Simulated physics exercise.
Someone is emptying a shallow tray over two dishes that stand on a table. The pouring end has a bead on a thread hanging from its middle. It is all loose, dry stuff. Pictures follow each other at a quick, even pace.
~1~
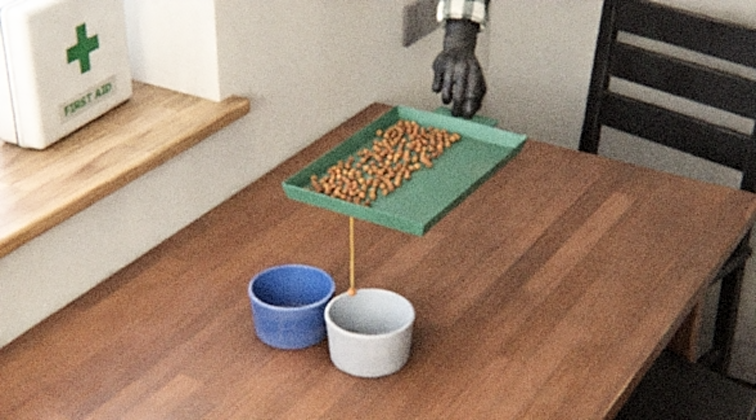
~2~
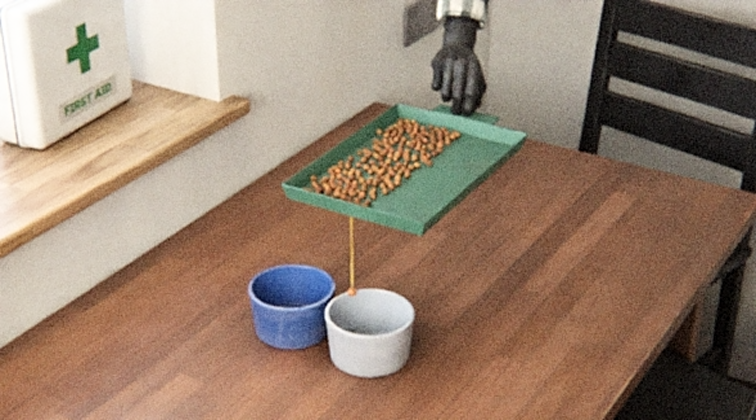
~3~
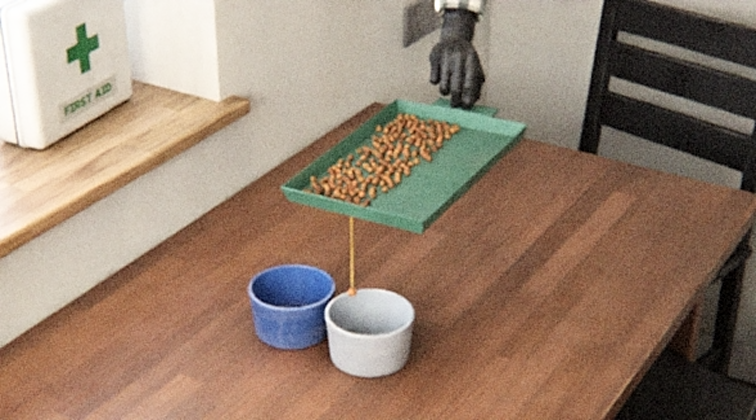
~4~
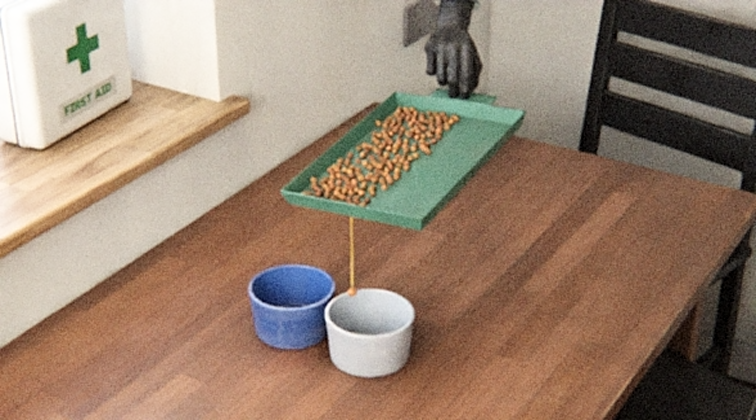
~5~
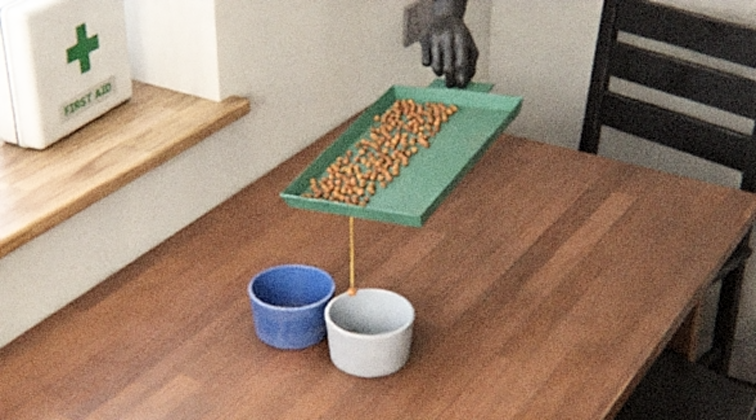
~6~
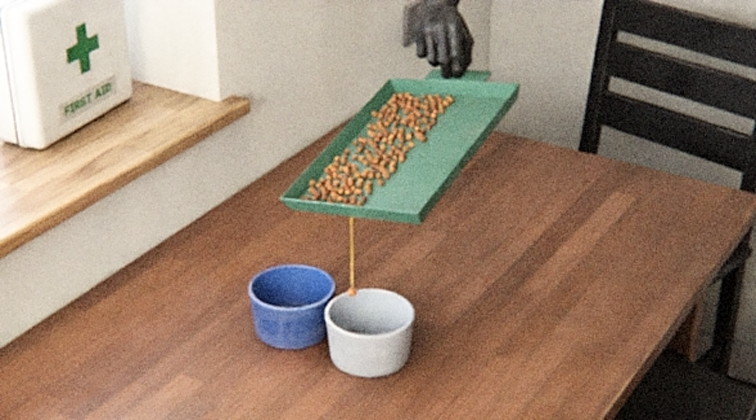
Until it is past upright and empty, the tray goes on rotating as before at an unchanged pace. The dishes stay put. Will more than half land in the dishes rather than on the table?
Catch exceeds half.
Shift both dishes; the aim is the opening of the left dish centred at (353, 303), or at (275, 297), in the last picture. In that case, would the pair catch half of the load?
Try 1: A minority of it. Try 2: A majority of it.
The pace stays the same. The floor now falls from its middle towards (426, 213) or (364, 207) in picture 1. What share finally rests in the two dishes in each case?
About 20 and 30 per cent.
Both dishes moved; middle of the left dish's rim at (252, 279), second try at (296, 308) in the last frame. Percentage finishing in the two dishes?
Roughly 60% the first time and 30% the second time.
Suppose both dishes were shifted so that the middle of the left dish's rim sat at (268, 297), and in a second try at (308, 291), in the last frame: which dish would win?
The one at left, then the one at left.
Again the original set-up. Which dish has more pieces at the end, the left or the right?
Well, that is left of the pair.
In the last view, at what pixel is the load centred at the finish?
At about (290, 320), give or take.
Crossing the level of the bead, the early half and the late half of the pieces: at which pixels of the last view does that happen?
Early half: (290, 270); late half: (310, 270).
Soon after the last picture, tray tipped steeply; all on the tray.
A little later, tray tipped past a quarter turn; a small part on the tray; most in the left dish; a stray few in the air.
Later still, tray tipped past a quarter turn; all in the left dish.
At rest, tray tipped past a quarter turn; none in the right dish; all in the left dish.
